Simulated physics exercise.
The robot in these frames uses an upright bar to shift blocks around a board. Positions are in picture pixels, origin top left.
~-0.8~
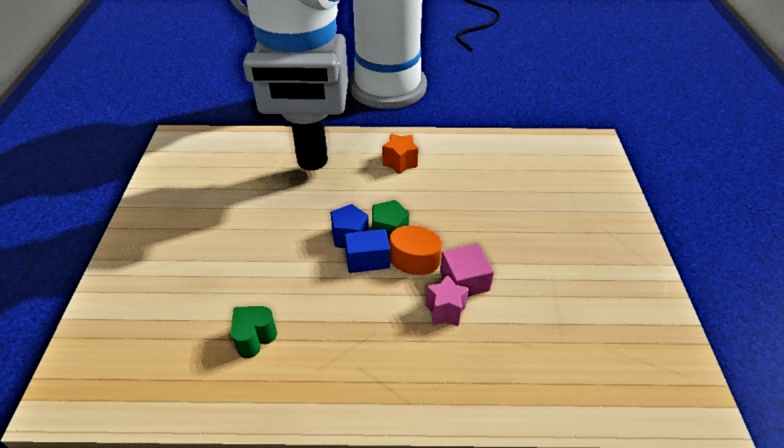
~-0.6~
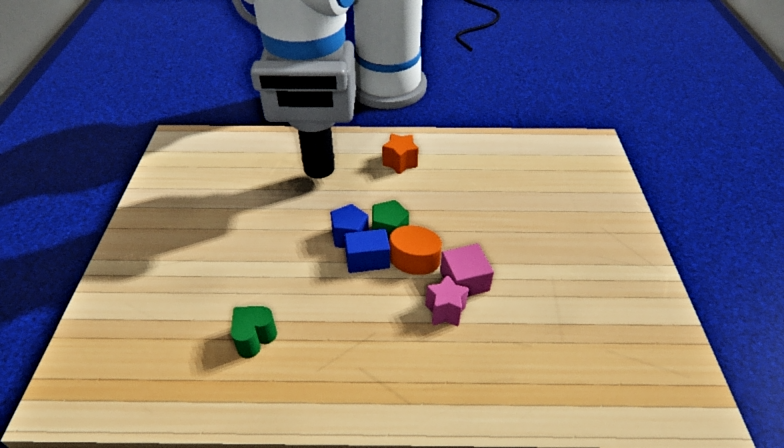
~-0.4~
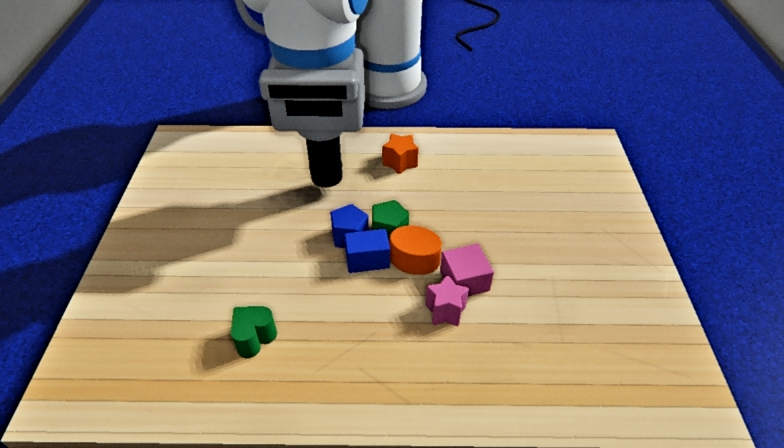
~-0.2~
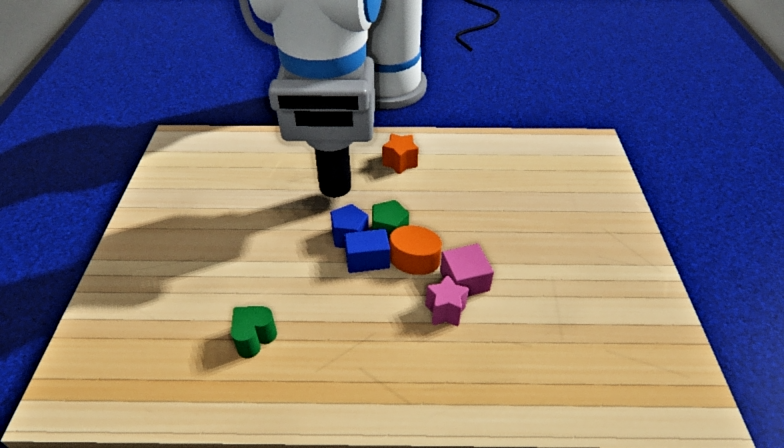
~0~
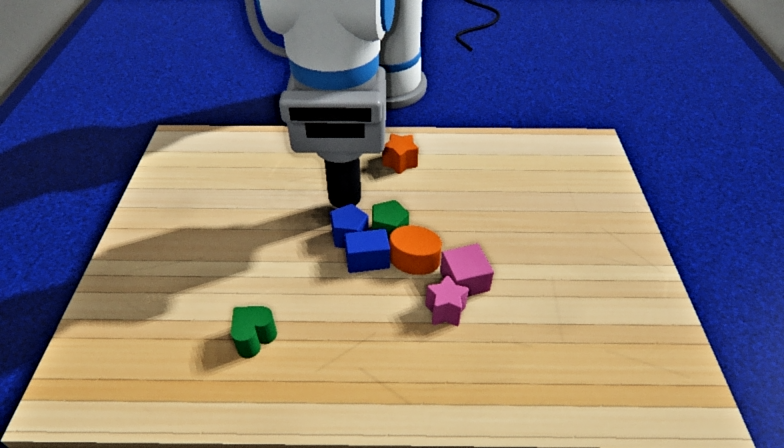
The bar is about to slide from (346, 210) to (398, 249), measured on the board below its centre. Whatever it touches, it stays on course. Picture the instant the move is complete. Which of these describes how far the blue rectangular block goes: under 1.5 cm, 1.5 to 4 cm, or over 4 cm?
If I had to pick, the blue rectangular block travels from 1.5 to 4 cm here.
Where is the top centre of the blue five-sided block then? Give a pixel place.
About (360, 238).
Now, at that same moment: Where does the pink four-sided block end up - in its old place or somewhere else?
It ends up somewhere else.
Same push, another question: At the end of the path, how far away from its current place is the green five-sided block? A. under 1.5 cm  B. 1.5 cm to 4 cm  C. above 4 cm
I'll go with C - above 4 cm.
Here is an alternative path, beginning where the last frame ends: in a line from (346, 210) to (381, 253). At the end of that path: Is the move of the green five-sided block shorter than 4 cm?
Yes.
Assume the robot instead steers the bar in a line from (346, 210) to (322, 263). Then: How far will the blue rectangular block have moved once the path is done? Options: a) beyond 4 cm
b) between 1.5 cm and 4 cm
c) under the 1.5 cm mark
b: Between 1.5 cm and 4 cm.
The first path, step by step. Halfway along, bar at (372, 218); blue five-sided block at (356, 232), turned 50° clockwise; blue rectangular block at (368, 254); green five-sided block at (405, 217), turned 30° clockwise; orange oval block at (420, 245); pink four-sided block at (471, 263).
At the end, bar at (399, 238); blue five-sided block at (360, 238), turned 70° clockwise; blue rectangular block at (366, 265); green five-sided block at (434, 227); orange oval block at (433, 257), turned 25° clockwise; pink four-sided block at (480, 272), turned 35° anticlockwise.
